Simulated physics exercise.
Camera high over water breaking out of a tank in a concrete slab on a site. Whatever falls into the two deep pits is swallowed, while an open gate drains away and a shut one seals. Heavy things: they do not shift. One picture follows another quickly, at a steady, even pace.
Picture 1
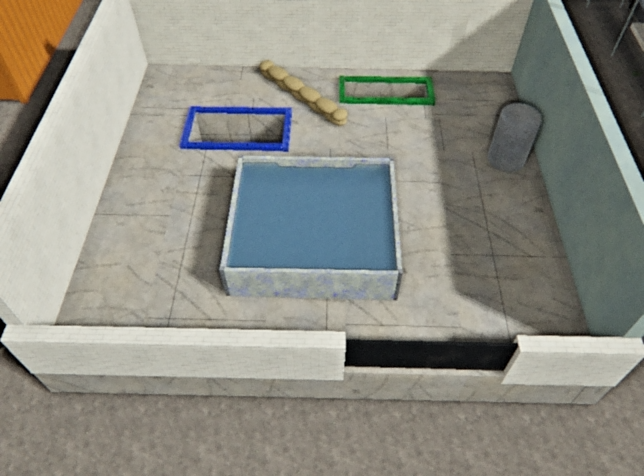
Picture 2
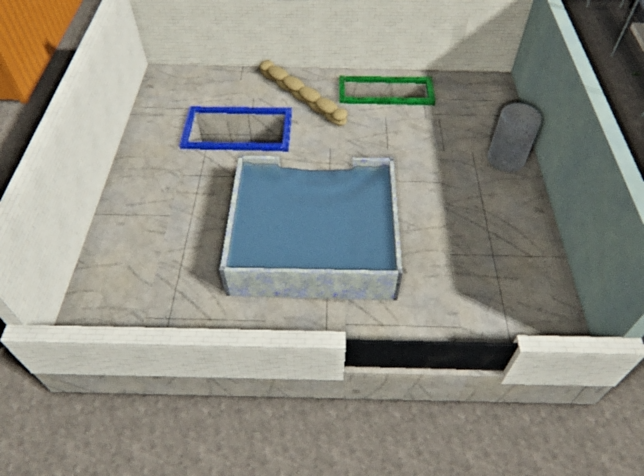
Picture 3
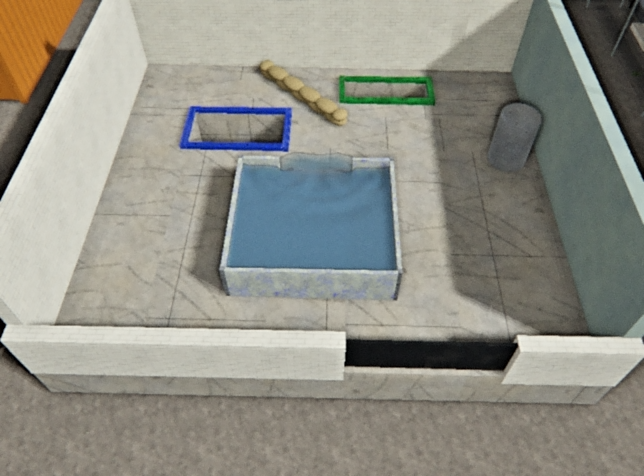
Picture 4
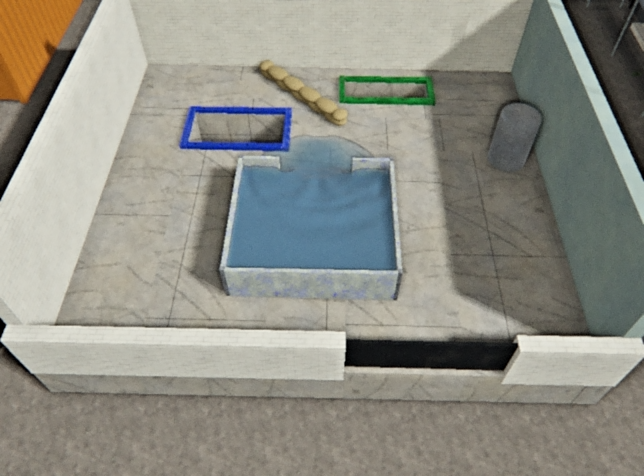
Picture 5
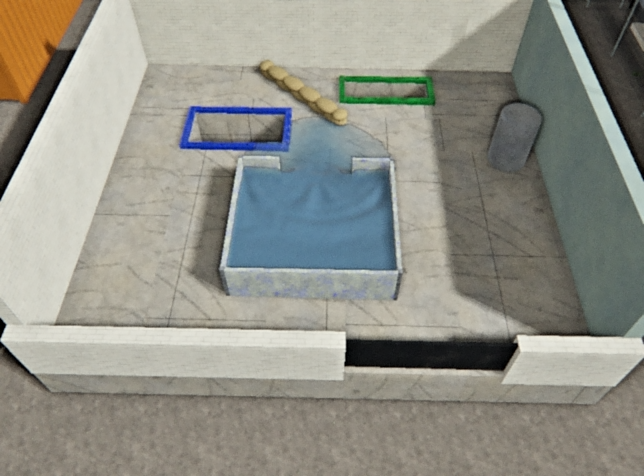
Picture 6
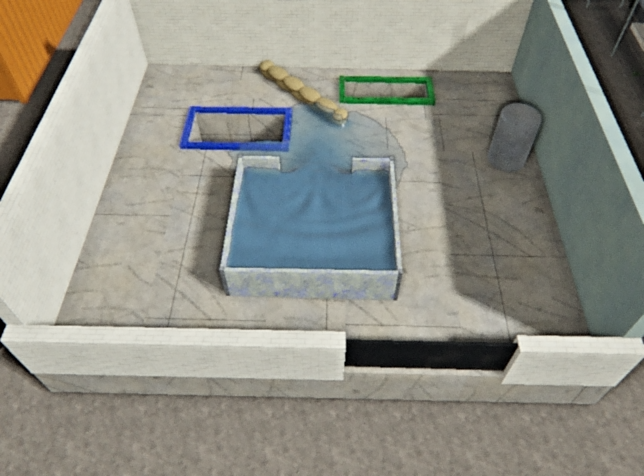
Water breaks through the tank's far side and spreads across the slab toward sandbags.
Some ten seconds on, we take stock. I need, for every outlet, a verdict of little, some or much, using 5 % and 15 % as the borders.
Verdicts: Gate, little; blue pit, some; green pit, some.
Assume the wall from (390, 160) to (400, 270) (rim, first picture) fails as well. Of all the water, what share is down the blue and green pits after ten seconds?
Result - blue: 0 %; green: 4 %.
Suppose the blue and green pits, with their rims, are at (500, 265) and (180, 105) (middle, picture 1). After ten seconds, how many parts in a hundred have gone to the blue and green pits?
Percentages by pit: Blue at 0, green at 20.
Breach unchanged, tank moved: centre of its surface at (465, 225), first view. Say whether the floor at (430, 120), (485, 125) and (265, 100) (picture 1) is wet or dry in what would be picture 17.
In order: Inundated, then inundated, then unflooded.
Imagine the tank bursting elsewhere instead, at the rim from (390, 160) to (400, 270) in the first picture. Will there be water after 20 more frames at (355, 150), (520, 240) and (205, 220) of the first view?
Well, the first is missed by the spill, the next hit by the spill, the last missed by the spill.
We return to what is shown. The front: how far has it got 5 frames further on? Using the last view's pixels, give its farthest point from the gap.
My guess is roughly (236, 73).
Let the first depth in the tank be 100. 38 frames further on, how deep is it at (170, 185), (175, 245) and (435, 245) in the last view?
In that order: 8, 4 and 0 per cent.
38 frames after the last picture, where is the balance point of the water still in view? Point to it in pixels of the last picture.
Roughly (317, 174) in the last picture.
A moment on, water covers 20 % of the floor; the gate 0 %, the blue pit 1 %, the green pit 0 %.
Next, water covers 30 % of the floor; the gate 0 %, the blue pit 3 %, the green pit 3 %.
Then, water covers 40 % of the floor; the gate 0 %, the blue pit 6 %, the green pit 5 %.
Later, water covers 65 % of the floor; the gate 0 %, the blue pit 10 %, the green pit 6 %.
In the end, water covers 90 % of the floor; the gate 0 %, the blue pit 10 %, the green pit 7 %.
